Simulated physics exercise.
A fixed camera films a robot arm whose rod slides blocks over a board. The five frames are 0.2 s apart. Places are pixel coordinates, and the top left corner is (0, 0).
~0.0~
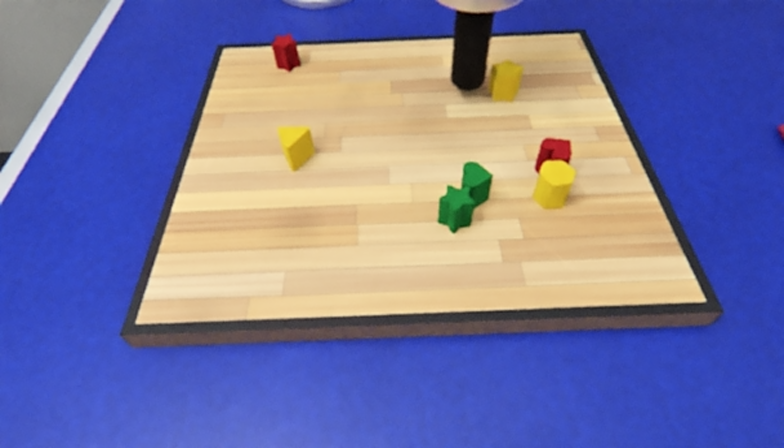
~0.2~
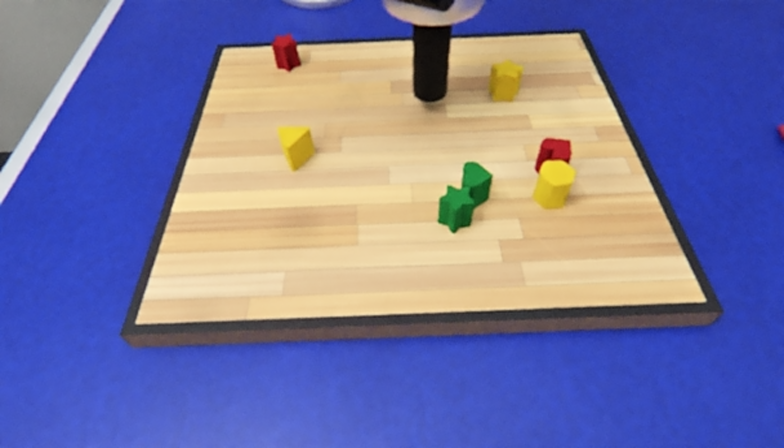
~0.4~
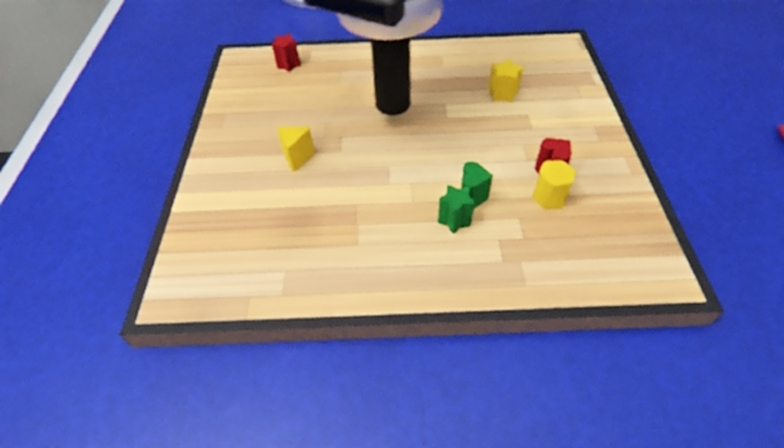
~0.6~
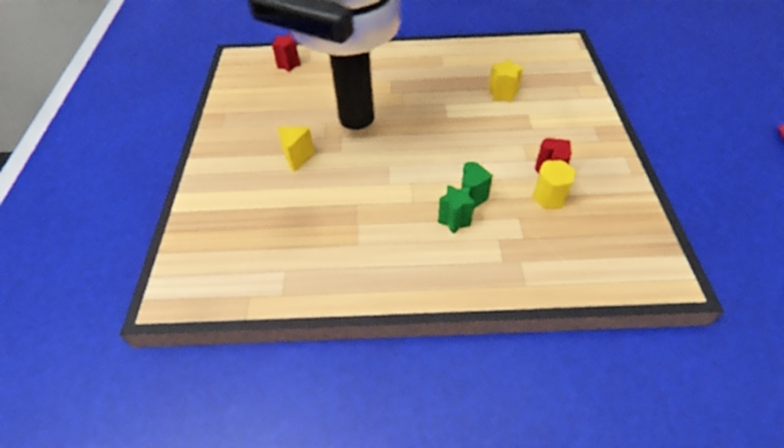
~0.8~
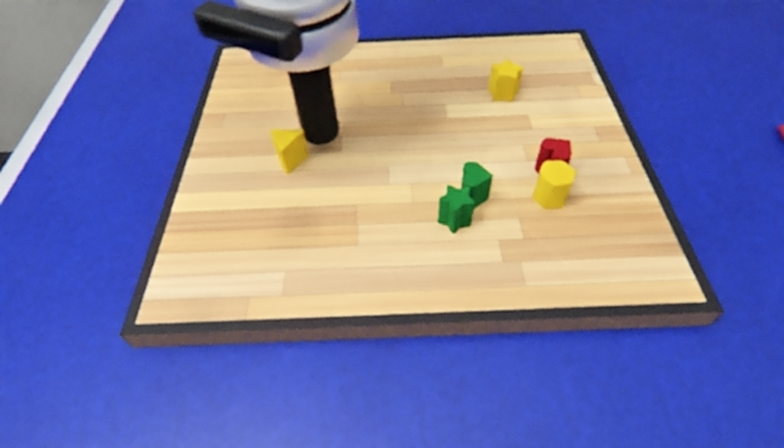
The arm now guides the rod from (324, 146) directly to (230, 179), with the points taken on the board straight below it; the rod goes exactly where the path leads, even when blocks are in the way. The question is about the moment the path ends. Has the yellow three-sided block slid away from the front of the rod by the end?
I expect not.
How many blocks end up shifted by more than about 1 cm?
Only one block.
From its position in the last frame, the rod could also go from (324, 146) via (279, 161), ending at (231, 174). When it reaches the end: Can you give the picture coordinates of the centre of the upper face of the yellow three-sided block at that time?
In the picture, that point is around (203, 174).
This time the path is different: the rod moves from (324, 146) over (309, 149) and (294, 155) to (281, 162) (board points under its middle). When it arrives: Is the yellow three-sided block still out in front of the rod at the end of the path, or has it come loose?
Looking at the end of the path, the yellow three-sided block is still being driven ahead.
On the path given first. One third of the way, rod at (288, 145); yellow three-sided block at (251, 150).
Two thirds of the way, rod at (257, 155); yellow three-sided block at (220, 165), turned 25° anticlockwise.
At the end, rod at (225, 167); yellow three-sided block at (197, 179), turned 70° anticlockwise.
